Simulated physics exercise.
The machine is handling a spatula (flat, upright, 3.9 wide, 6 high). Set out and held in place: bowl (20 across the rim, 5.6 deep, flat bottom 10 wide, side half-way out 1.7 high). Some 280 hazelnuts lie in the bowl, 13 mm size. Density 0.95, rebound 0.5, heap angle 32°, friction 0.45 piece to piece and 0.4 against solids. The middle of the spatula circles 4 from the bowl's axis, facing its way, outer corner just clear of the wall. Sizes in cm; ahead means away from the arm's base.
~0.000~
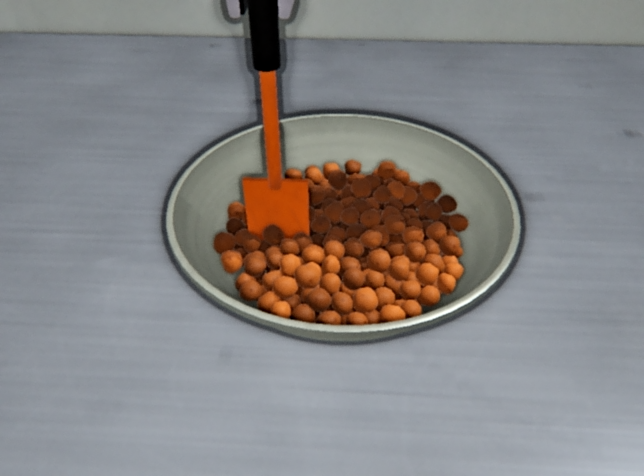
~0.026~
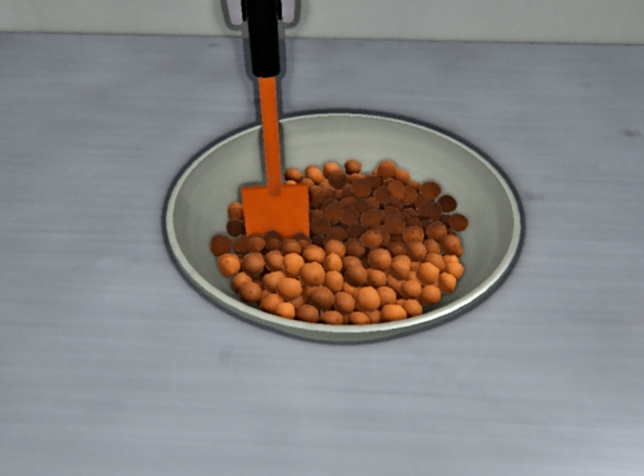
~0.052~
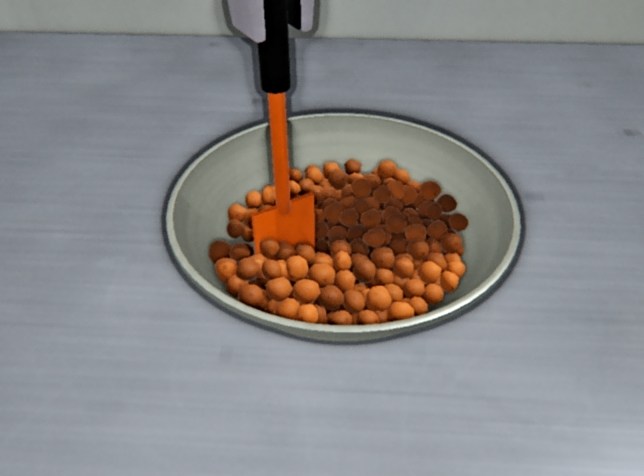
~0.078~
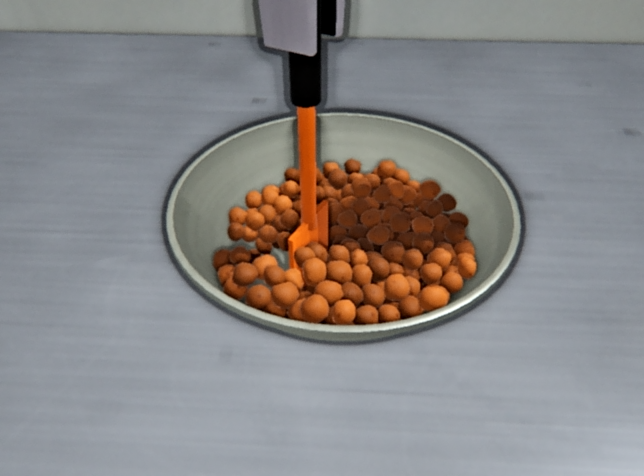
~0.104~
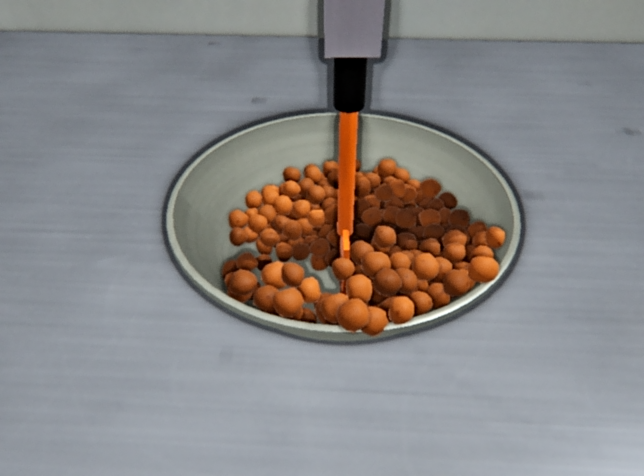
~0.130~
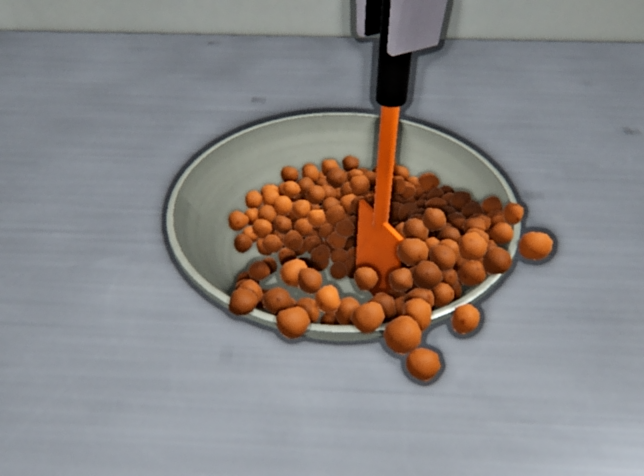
On a grey surface against a pale wall, an orange spatula held by a machine stands in a bowl of round brown hazelnuts. It dips slightly, then sweeps rightward through the near side, turning as it goes and pushing the nuts into a pile, until several tumble over the rim at the right and front.
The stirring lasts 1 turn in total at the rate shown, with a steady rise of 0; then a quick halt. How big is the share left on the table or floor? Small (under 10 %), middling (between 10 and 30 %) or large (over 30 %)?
On the table or floor the share is large, over 30 %.
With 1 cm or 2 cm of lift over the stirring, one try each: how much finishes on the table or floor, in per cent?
About 35 and 30 per cent.
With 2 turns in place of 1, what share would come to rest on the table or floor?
In that case some 55 per cent.
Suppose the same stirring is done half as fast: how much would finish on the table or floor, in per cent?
Then about 10 per cent.
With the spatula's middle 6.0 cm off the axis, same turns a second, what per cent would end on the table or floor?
Then about 35 per cent.
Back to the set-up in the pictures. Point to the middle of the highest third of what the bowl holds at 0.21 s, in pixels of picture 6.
At about (434, 157).
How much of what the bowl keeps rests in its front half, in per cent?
Roughly 60 per cent.
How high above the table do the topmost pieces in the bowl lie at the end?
About 5.0 cm.
After 0.21 s, 209° round, highest piece 11 above the table; 237 in the bowl, 38 in flight or on the tool.
After 0.28 s, 295° round, highest piece 13 above the table; 196 in the bowl, 25 on the table or floor, 54 in flight or on the tool.
After 0.52 s, 0° round, highest piece 5 above the table; 160 in the bowl, 114 on the table or floor, 1 in flight or on the tool.
After 1.22 s, 0° round, highest piece 5 above the table; 160 in the bowl, 115 on the table or floor.
At rest, 160 in the bowl, 115 on the table or floor. That is 42 % on the table or floor.
